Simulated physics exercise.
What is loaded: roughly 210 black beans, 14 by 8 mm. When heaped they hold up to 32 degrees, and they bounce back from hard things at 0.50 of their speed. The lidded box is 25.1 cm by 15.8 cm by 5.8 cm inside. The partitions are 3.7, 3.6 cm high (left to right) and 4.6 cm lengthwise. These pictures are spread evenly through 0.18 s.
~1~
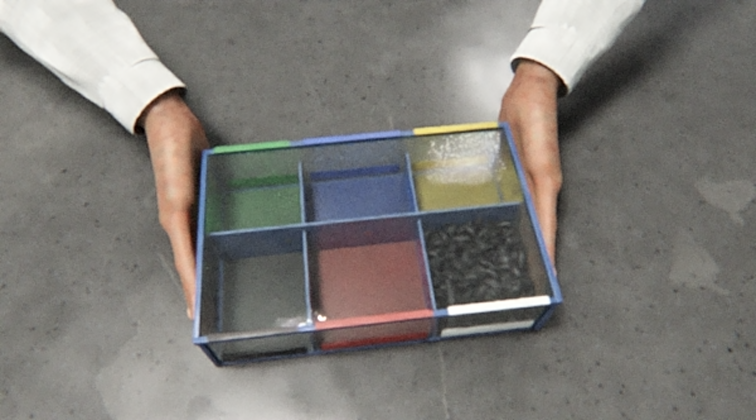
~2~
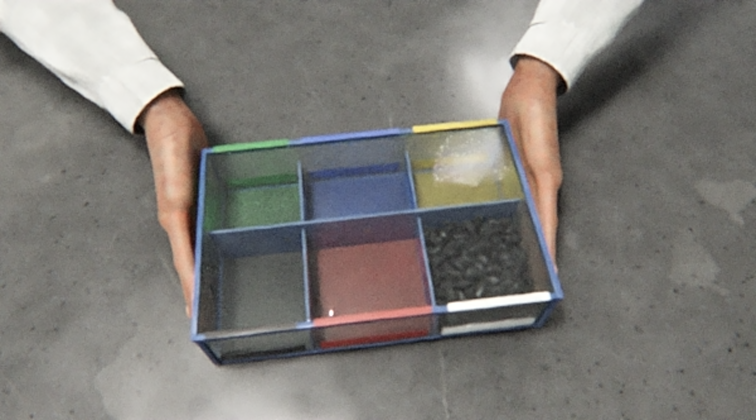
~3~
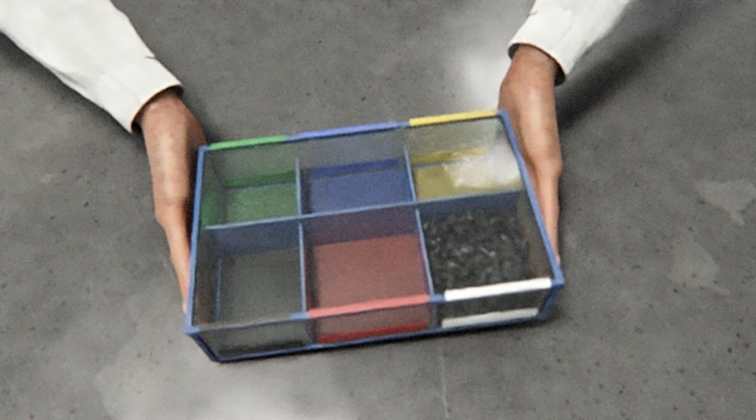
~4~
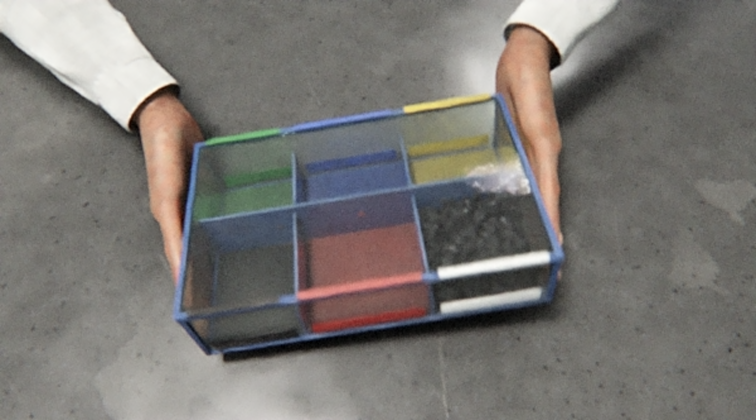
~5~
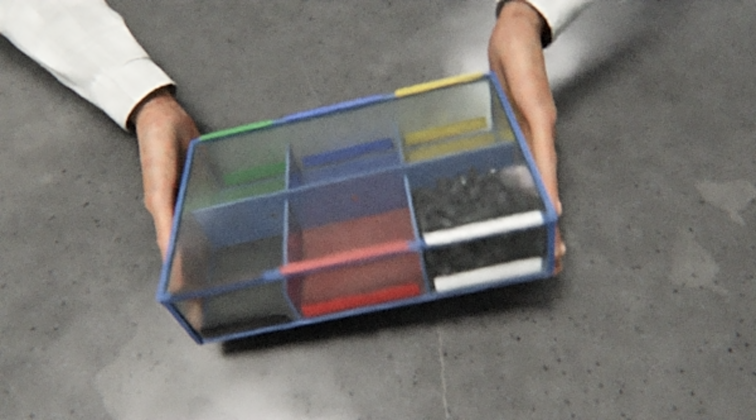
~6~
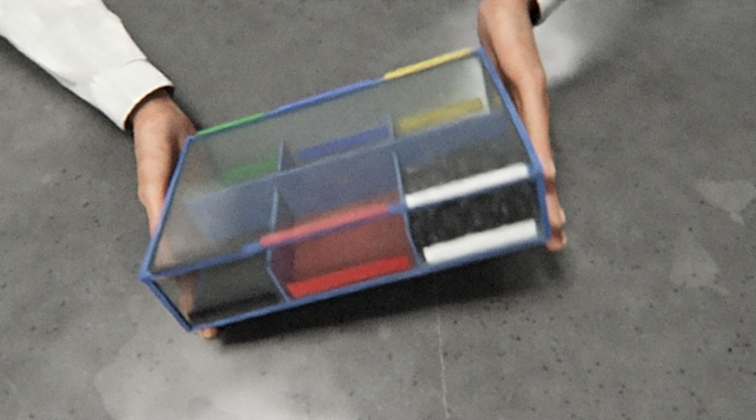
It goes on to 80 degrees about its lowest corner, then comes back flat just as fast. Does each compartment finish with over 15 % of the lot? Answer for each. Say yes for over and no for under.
Red: No; blue: No; green: No; yellow: No; white: Yes; black: No.
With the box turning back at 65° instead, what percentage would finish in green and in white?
Green 0 %, white 80 %.
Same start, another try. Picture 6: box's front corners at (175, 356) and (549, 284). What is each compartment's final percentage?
By the end, red has 25%, blue has 0%, green has 0%, yellow has 0%, white has 60% and black has 15%.
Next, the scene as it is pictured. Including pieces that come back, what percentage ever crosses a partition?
I'd say near 15 percent of them.
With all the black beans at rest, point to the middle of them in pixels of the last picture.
Close to pixel (458, 257).
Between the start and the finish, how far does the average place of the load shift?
Around 3.0 centimetres.
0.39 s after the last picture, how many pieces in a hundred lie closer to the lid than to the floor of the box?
Close to 60 in a hundred.
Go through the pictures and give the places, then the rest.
Box tilt 0 degrees, front corners at (200, 338) and (555, 298); white 100 %, in the first frame.
Box tilt 1 degrees, front corners at (198, 336) and (555, 294), in the second frame.
Box tilt 4 degrees, front corners at (192, 329) and (557, 281), lowest corner left back, in the third frame.
Box tilt 10 degrees, front corners at (180, 315) and (556, 255), lowest corner left back, in the fourth frame.
Box tilt 17 degrees, front corners at (165, 296) and (549, 216), lowest corner left back, in the fifth frame.
Box tilt 24 degrees, front corners at (147, 275) and (536, 169), lowest corner left back; white 100 %, in the sixth frame.
Then, 0.39 s after the last picture, tilt 78 degrees; red 5 %, white 95 %.
Then, 0.65 s after the last picture, tilt 31 degrees; red 10 %, yellow 5 %, white 85 %.
Then, 1.02 s after the last picture, tilt 0 degrees; red 10 %, yellow 5 %, white 85 %.
In the end, red 10 %, blue 0 %, green 0 %, yellow 5 %, white 85 %, black 0 %.
